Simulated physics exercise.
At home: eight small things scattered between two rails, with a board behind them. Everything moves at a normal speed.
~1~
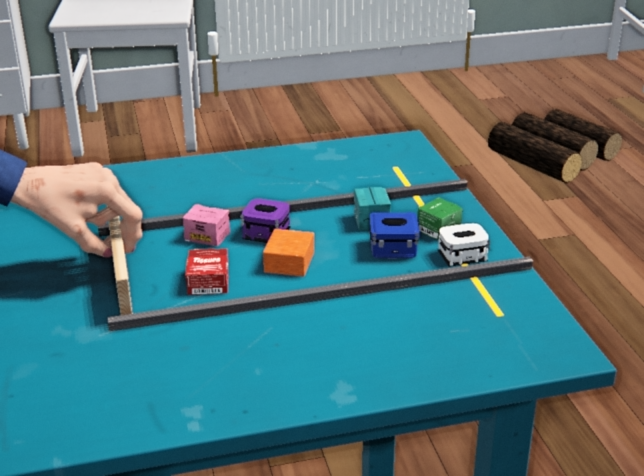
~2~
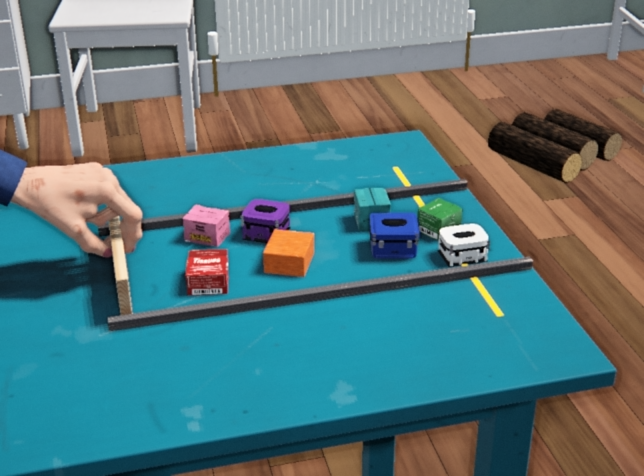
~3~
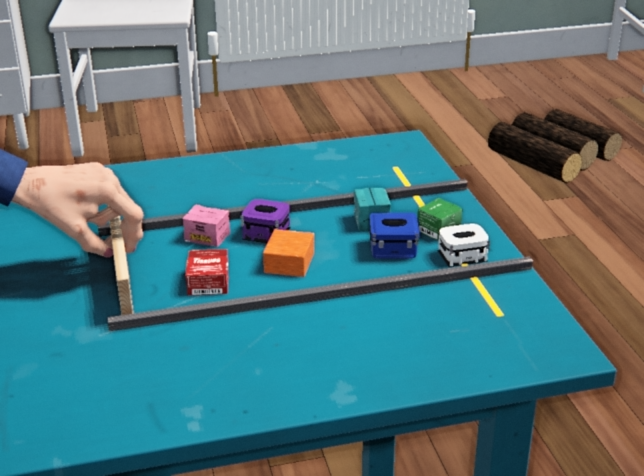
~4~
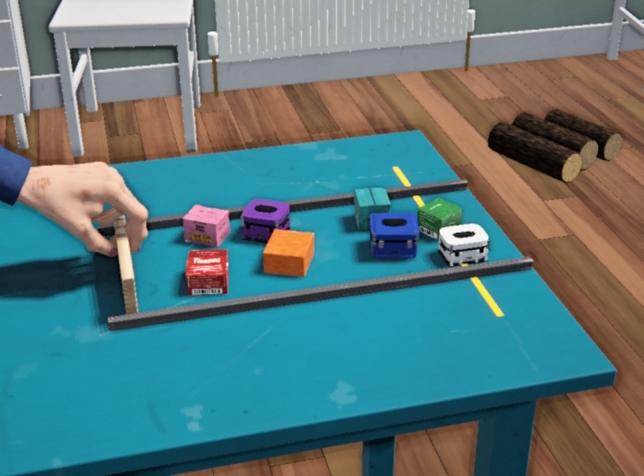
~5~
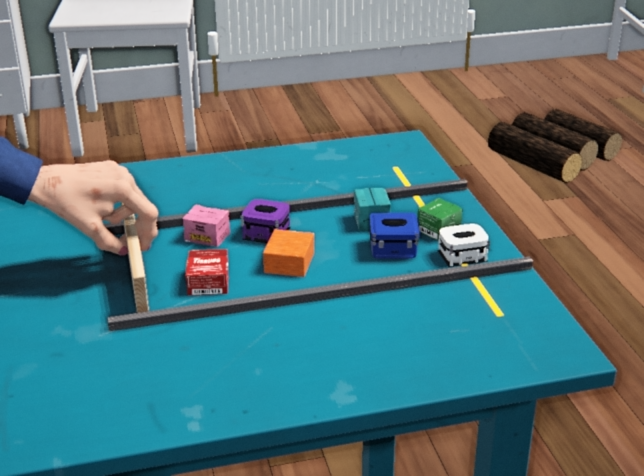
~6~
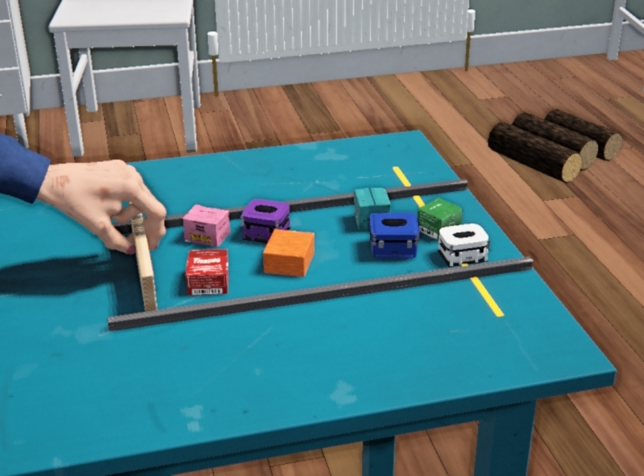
The clip opens on a hand holding a wooden board upright at the left end of two rails on a blue table, with eight small boxes and cases scattered between them. The board barely shifts at first, then the hand slides it slowly a short way right, while the eight items stay still.
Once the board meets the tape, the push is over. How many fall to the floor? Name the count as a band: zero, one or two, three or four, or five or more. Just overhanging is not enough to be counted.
The count falls in the three or four band.
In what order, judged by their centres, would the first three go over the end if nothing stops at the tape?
Sequence: Green box; white case; blue case.
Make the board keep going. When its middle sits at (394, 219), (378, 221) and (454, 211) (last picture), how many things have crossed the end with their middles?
Over the end: 2, 2, 6.
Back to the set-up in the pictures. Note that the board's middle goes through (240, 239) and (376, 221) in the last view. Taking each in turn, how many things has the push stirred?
By then 4, and later 8.
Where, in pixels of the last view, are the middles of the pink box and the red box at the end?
I'd say approximately (444, 193) and then (471, 237).
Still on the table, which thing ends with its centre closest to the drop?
It's the orange block that ends nearest.
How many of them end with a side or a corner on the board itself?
That number would be 2.
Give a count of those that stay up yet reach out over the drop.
My count gives 2.
Soon after, none off yet; white case at rest near (463, 245); green box at rest near (440, 220); blue case at rest near (394, 236).
At rest, the number that fall off is three or four; fallen, turquoise box, blue case, green box and white case.
